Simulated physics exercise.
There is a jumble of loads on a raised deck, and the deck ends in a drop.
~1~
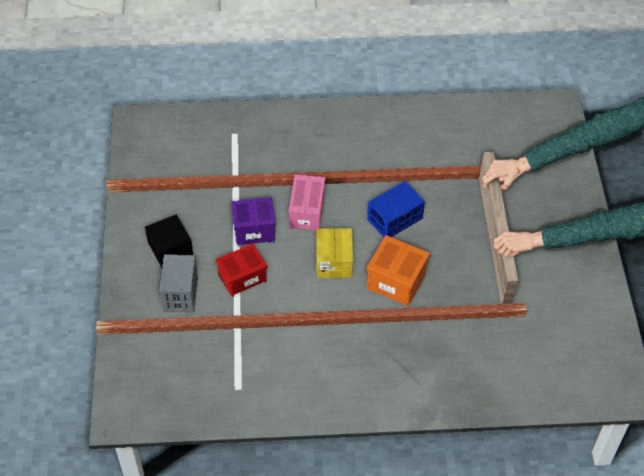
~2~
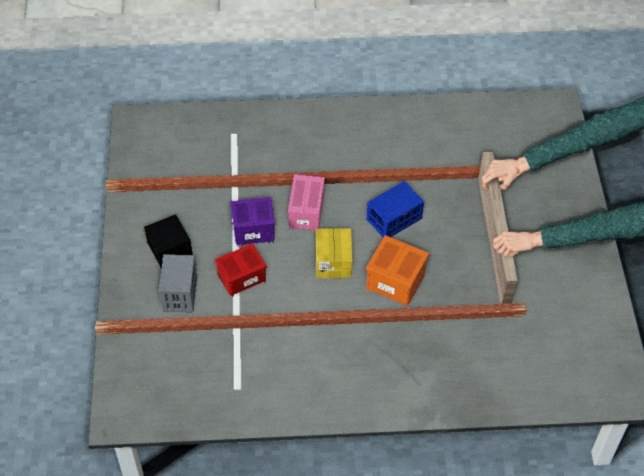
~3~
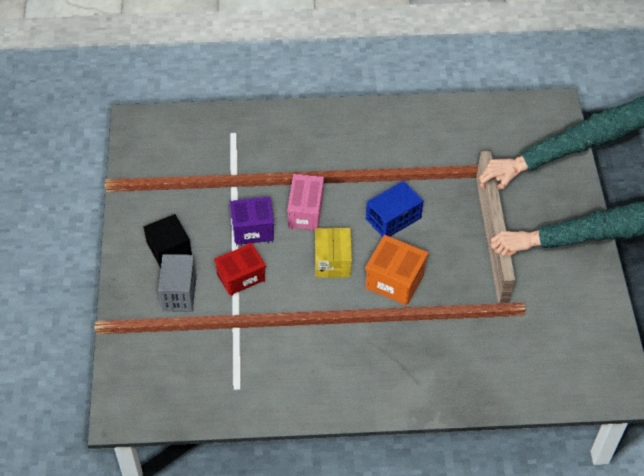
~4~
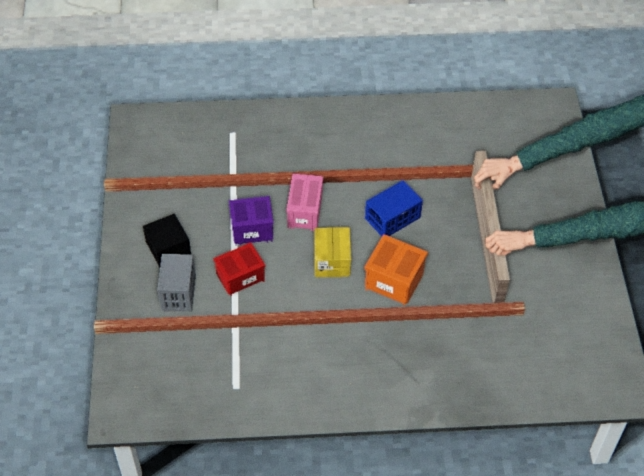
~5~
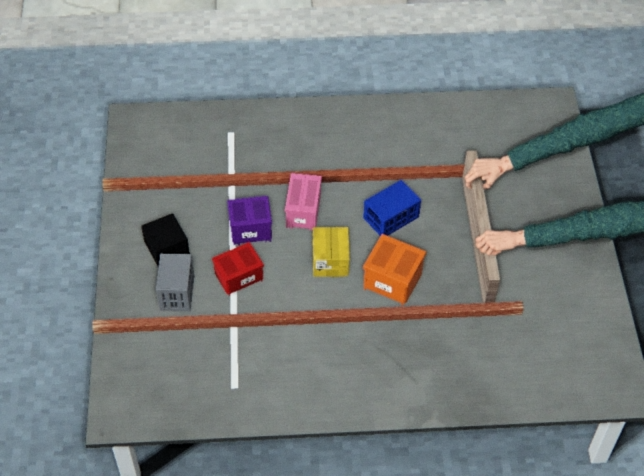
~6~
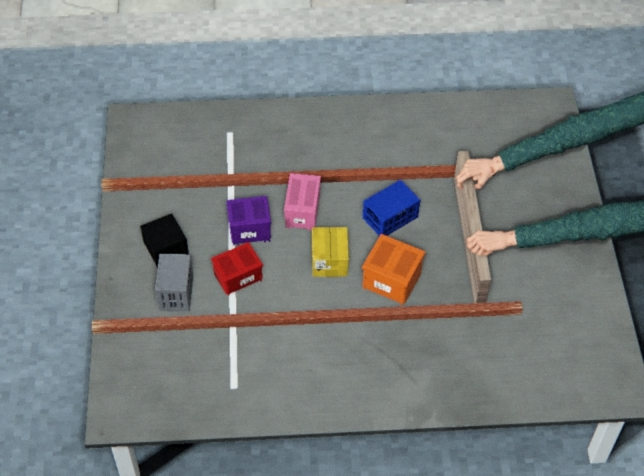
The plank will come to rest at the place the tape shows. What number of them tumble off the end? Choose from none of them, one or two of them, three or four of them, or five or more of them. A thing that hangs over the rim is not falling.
None of them do.
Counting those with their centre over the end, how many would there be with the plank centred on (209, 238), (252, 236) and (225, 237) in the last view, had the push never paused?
The counts would come out as 1, 0 and 0.
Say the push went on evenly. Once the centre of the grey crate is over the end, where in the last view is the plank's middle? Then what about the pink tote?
Around (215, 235), then around (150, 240).
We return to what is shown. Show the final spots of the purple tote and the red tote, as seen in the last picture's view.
One ends up near (157, 234) and the other near (157, 285).
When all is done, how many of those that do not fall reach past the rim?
It's 0.
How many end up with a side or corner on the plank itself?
Well, it touches 2.
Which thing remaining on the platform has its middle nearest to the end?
It's the grey crate.
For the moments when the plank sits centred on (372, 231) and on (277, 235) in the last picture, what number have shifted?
Note: First position 4; second position 8.
Soon after, none off yet; black crate at rest near (165, 240); grey crate at rest near (175, 283); red tote at rest near (238, 269).
After that, none off yet; black crate at rest near (165, 240); grey crate at rest near (175, 283); red tote displaced a little near (229, 273).
In the end, the number that fall off is zero.
